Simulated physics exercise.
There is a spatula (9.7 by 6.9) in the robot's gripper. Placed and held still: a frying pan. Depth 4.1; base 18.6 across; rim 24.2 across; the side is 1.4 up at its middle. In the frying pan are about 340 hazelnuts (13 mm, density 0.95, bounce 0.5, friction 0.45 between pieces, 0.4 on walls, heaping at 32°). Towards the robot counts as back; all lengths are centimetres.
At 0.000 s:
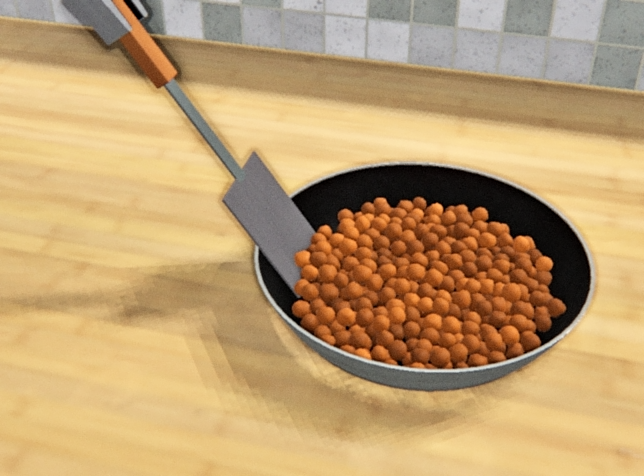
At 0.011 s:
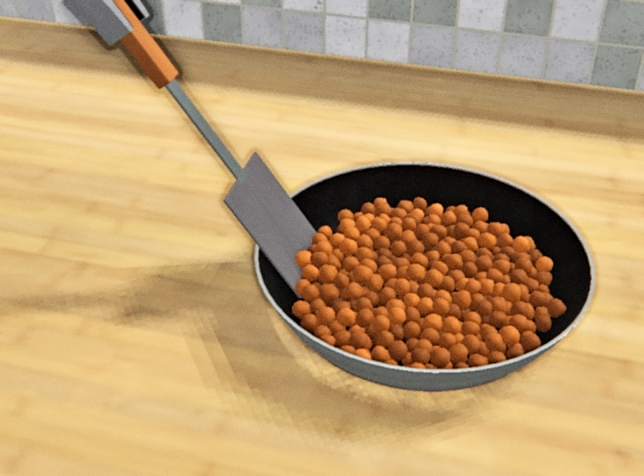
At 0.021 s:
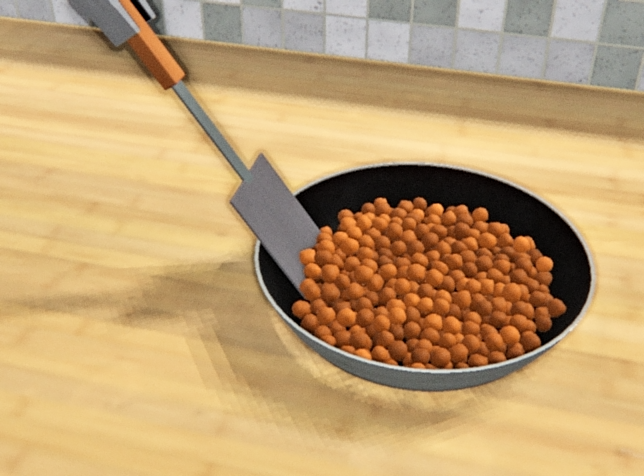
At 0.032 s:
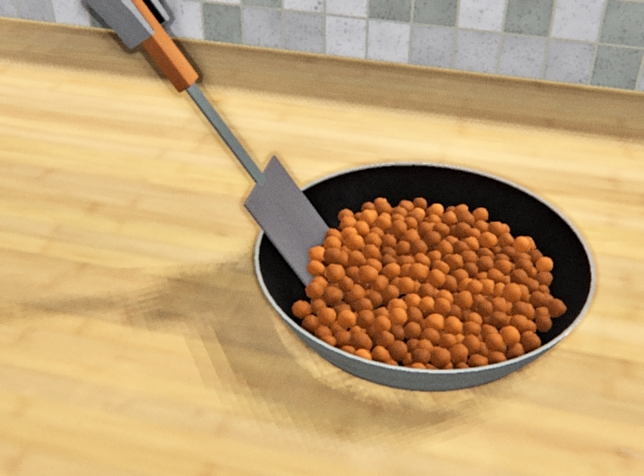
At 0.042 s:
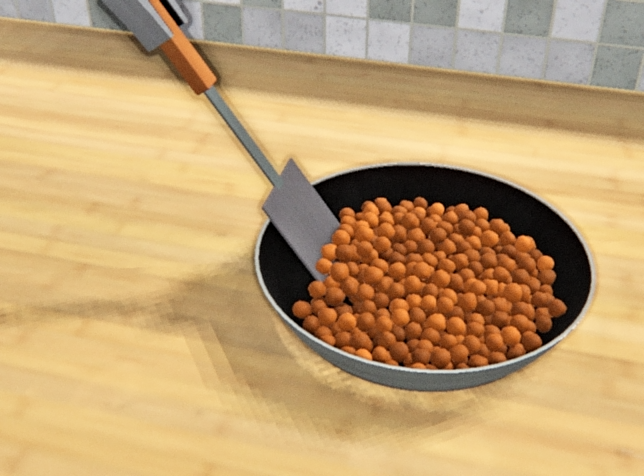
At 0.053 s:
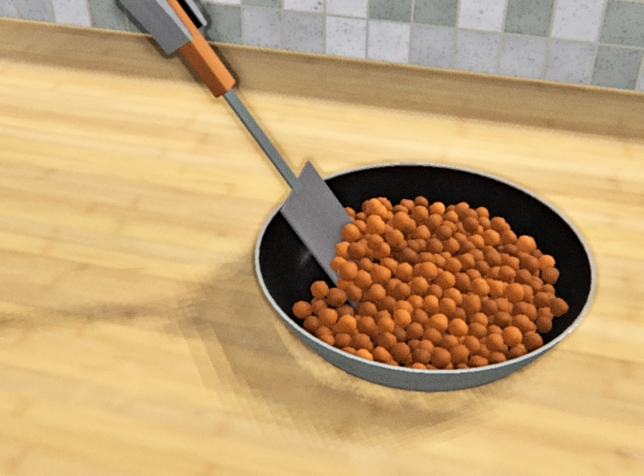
On a light wooden counter before a tiled wall, a dark frying pan holds a heap of round, orange-brown nuts, with a tilted grey spatula resting still at its left side. The spatula then slides right into the pan, nudging the nuts along its edge while the pan stays in place.
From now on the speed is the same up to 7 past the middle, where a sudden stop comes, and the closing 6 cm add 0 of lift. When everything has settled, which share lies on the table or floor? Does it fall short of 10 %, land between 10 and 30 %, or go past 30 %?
It lands between 10 and 30 %.
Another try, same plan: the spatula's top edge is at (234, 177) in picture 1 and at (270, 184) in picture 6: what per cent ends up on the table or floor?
Off the vessel, on the table or floor: Some 10 percent.
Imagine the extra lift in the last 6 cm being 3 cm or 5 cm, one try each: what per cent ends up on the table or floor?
It comes to around 25 per cent on the first try and around 25 per cent on the second.
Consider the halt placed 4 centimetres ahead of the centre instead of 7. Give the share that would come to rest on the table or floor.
It would come to roughly 10 percent.
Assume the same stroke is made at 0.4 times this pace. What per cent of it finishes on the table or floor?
Around 5 percent would finish on the table or floor.
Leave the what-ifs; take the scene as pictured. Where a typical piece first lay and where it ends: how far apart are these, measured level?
I'd put it at close to 3 centimetres.
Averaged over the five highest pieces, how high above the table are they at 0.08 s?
I'd put it close to 7 cm.
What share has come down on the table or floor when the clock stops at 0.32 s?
Around 15 %.
After 0.08 s, sloping 55°, highest piece 8 above the table; 335 in the frying pan.
After 0.11 s, sloping 55°, highest piece 10 above the table; 334 in the frying pan, 1 on the blade or in flight.
After 0.32 s, sloping 55°, highest piece 6 above the table; 269 in the frying pan, 57 on the table or floor, 9 on the blade or in flight.
After 1.37 s, sloping 55°, highest piece 5 above the table; 269 in the frying pan, 66 on the table or floor.
At rest, 269 in the frying pan, 66 on the table or floor. That is 20 % on the table or floor.
